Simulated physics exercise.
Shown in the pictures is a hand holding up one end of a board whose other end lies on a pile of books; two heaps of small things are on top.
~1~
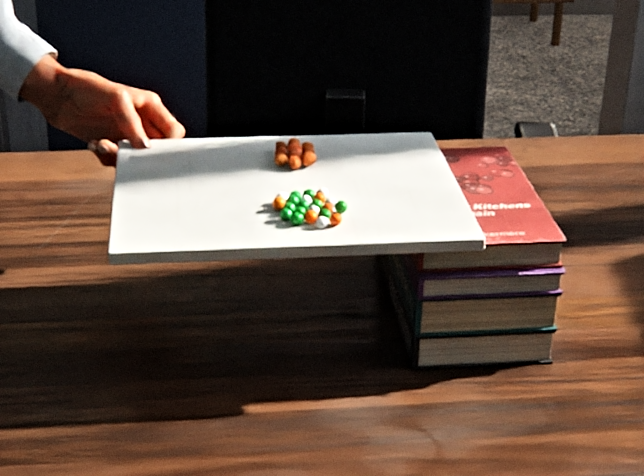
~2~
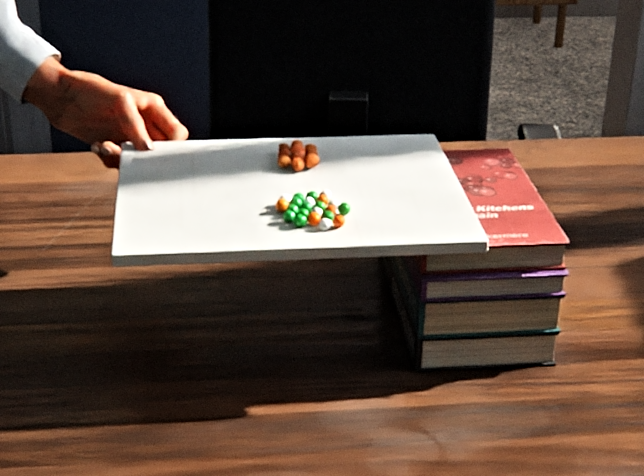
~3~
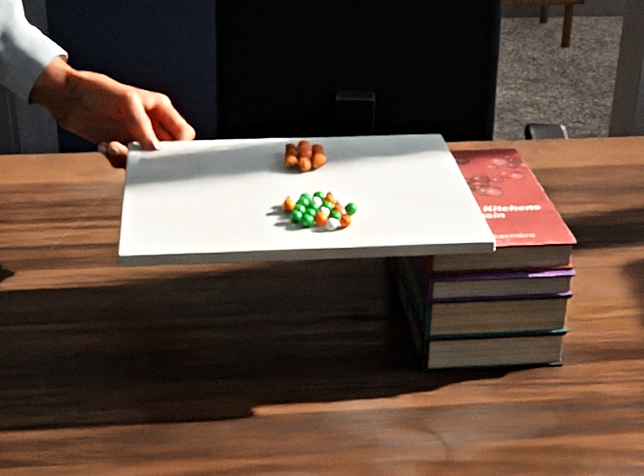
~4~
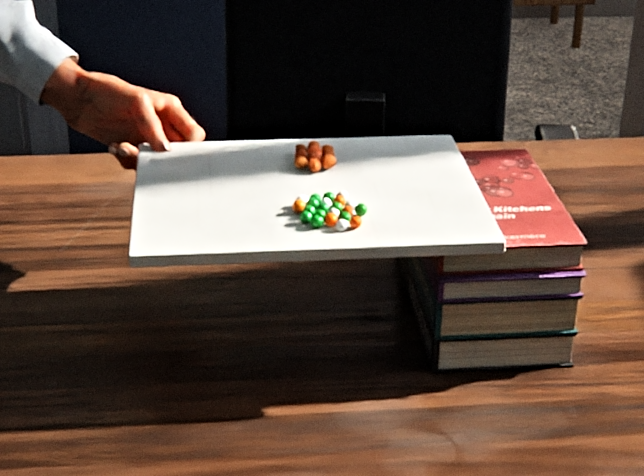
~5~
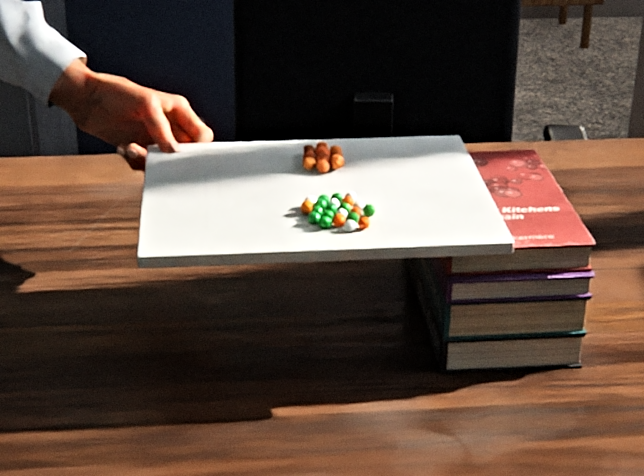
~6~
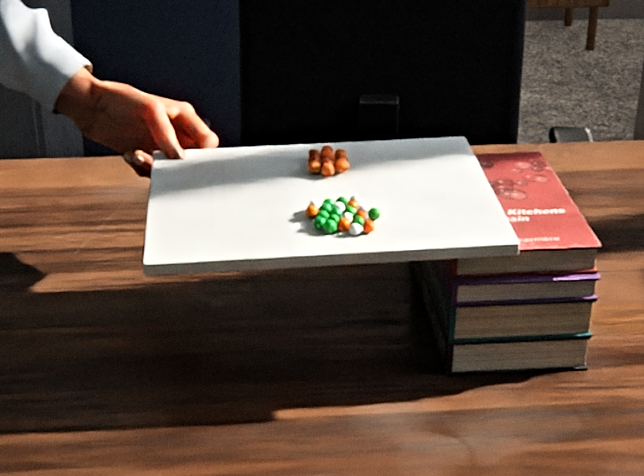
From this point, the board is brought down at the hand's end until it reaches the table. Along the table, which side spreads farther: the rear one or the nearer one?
I expect the one closer to us will go farther.
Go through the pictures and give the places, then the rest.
The first picture shows held end of the board (121, 253), level; book pile (466, 204), nearly half as high as the board is long; near portion (303, 206), a few round plastic beads; far portion (295, 156), a few coated peanuts.
The second picture shows held end of the board (125, 255), level; far portion (298, 158).
The third picture shows held end of the board (131, 255), level; near portion (313, 208).
The fourth picture shows held end of the board (142, 256), level; far portion (315, 159).
The fifth picture shows held end of the board (150, 257), level; near portion (331, 210).
The sixth picture shows held end of the board (156, 264), down by 1°; book pile (500, 210); near portion (336, 214), not moving; far portion (328, 164), not moving.
Then, 0.63 s later than the last frame, board sloping at 16°; near portion every one still on the board; far portion every one still on the board.
Then, 1.17 s later than the last frame, board sloping at 28°; near portion mostly up to a board's length out; far portion mostly less than half a board's length out.
Then, 1.64 s later than the last frame, board resting at 28°; near portion mostly one to two board lengths out, about a tenth gone off the table; far portion mostly less than half a board's length out.
When it is over, board resting at 28°; near portion mostly one to two board lengths out, roughly a third gone off the table; far portion mostly less than half a board's length out; the near portion has gone farther.
